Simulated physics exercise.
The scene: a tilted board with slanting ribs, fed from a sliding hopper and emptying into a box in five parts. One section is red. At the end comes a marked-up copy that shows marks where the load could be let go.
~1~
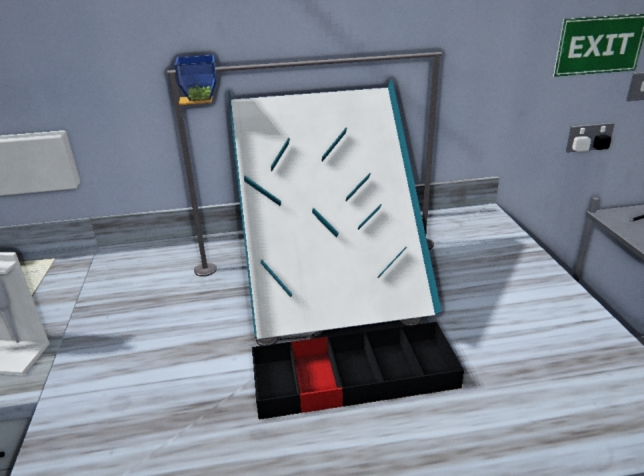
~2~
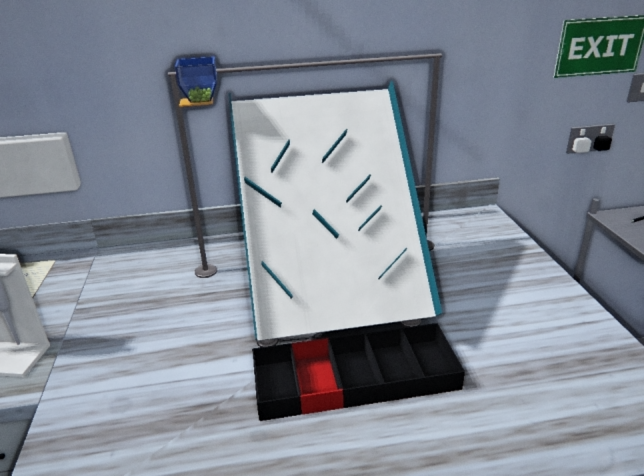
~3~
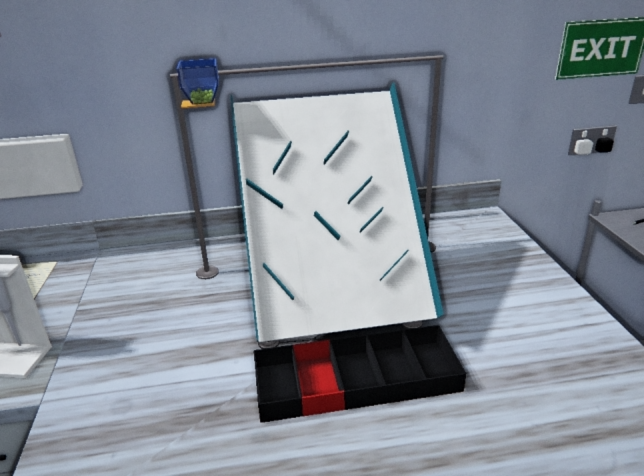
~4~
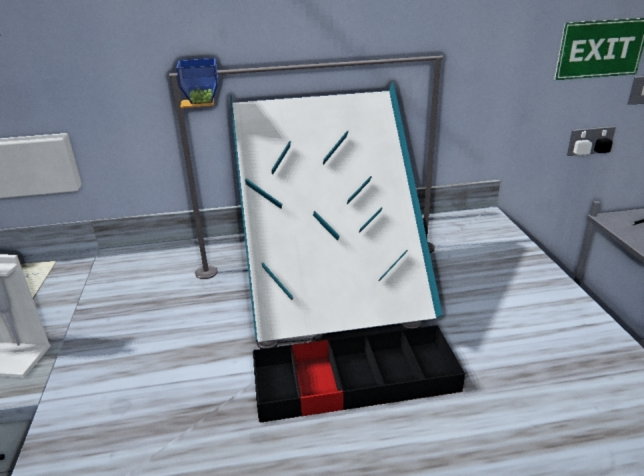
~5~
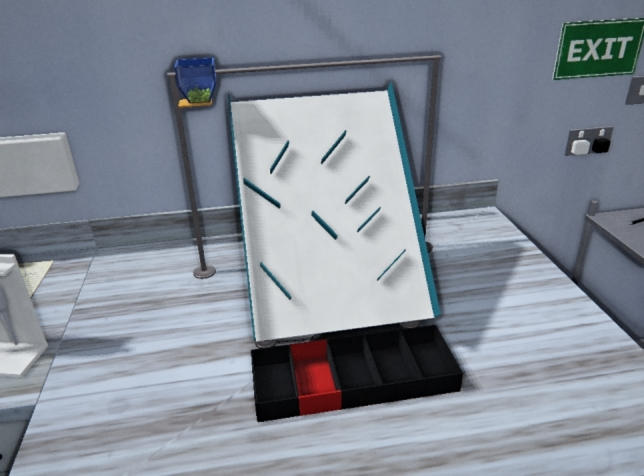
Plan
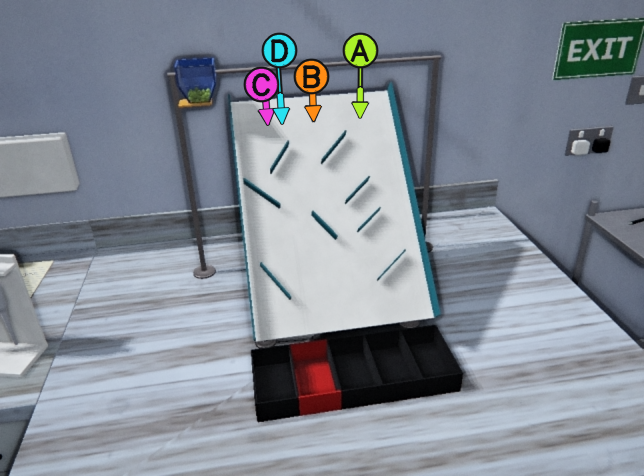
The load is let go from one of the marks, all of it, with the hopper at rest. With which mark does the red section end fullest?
It is B.
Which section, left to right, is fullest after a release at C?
The third.
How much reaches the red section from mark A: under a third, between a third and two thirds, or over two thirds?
Mark A gives under a third.
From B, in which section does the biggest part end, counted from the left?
The second from the left.
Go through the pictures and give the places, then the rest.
The first frame shows hopper (198, 93), dried peas, door shut.
The second frame shows ribs (272, 168) to (289, 139), (323, 158) to (347, 129), (245, 177) to (281, 203).
The third frame shows ribs (349, 200) to (372, 176), (315, 211) to (340, 237), (362, 229) to (383, 207).
The fourth frame shows ribs (262, 263) to (293, 298), (381, 278) to (408, 250).
The fifth frame shows red section (320, 402), number 2 of 5 from the left.
On the marked copy, mark A meets the board at (360, 112); mark B meets the board at (313, 115); mark C meets the board at (267, 119); mark D meets the board at (281, 118).
With A, about a tenth in the red section, almost all in other sections.
With B, roughly two thirds in the red section, roughly a third in other sections.
With C, roughly a quarter in the red section, roughly two thirds in other sections, about a tenth held on the board.
With D, roughly a quarter in the red section, roughly two thirds in other sections, about a tenth outside the box.
